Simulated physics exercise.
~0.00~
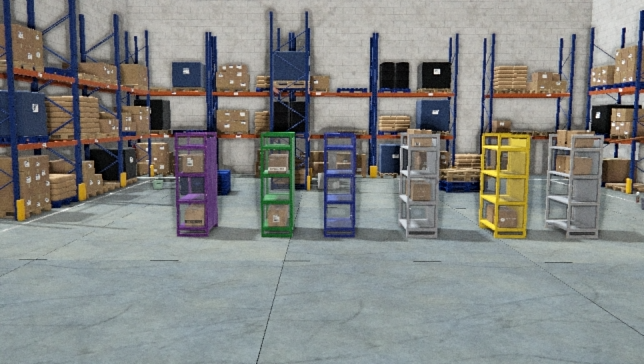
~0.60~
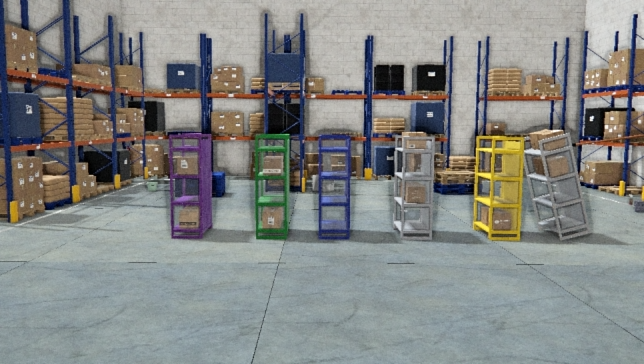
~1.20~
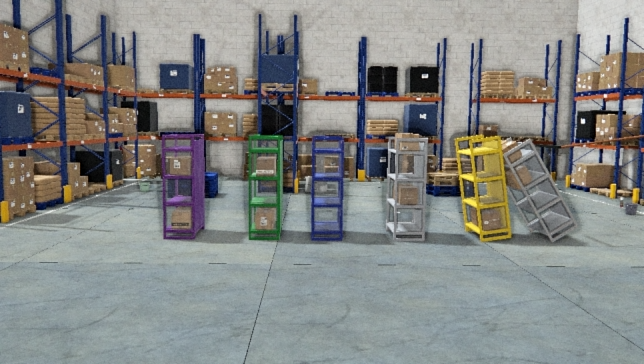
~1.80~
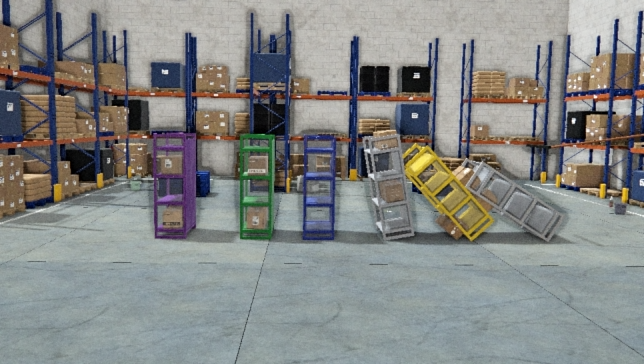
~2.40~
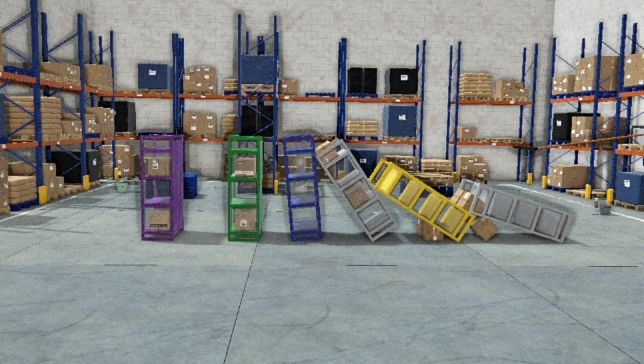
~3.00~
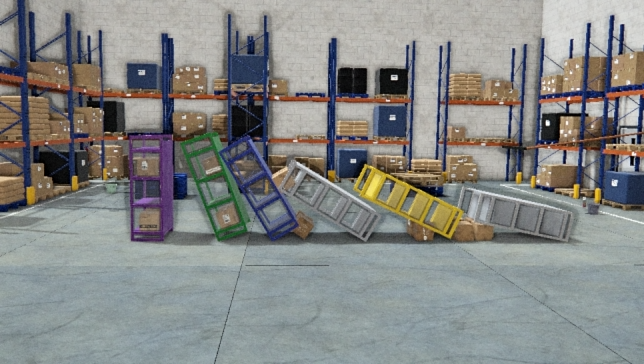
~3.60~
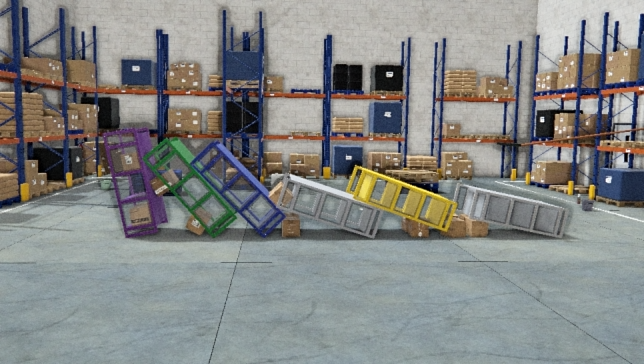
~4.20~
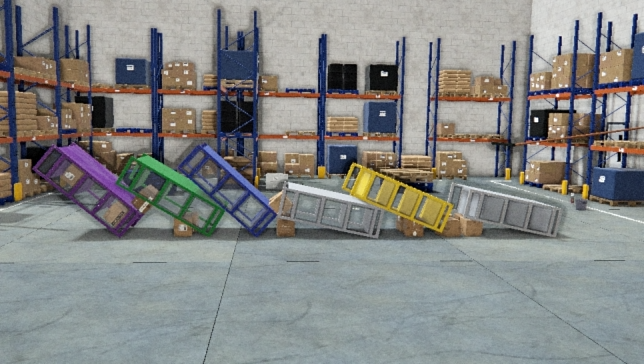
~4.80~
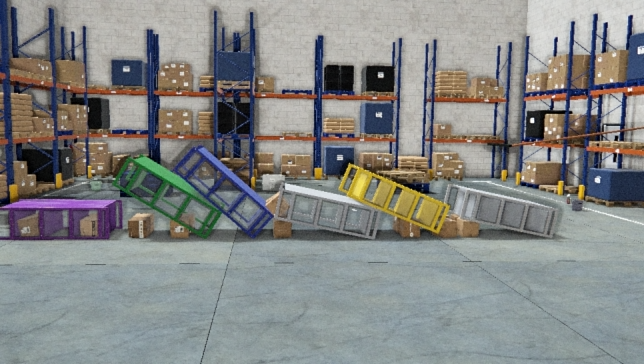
The video shows six light shelving racks in a row in a warehouse toppling one after another from right to left, spilling cartons, until the purple rack lies flat at the left and the green, blue, grey and yellow ones rest tilted, with none left standing.
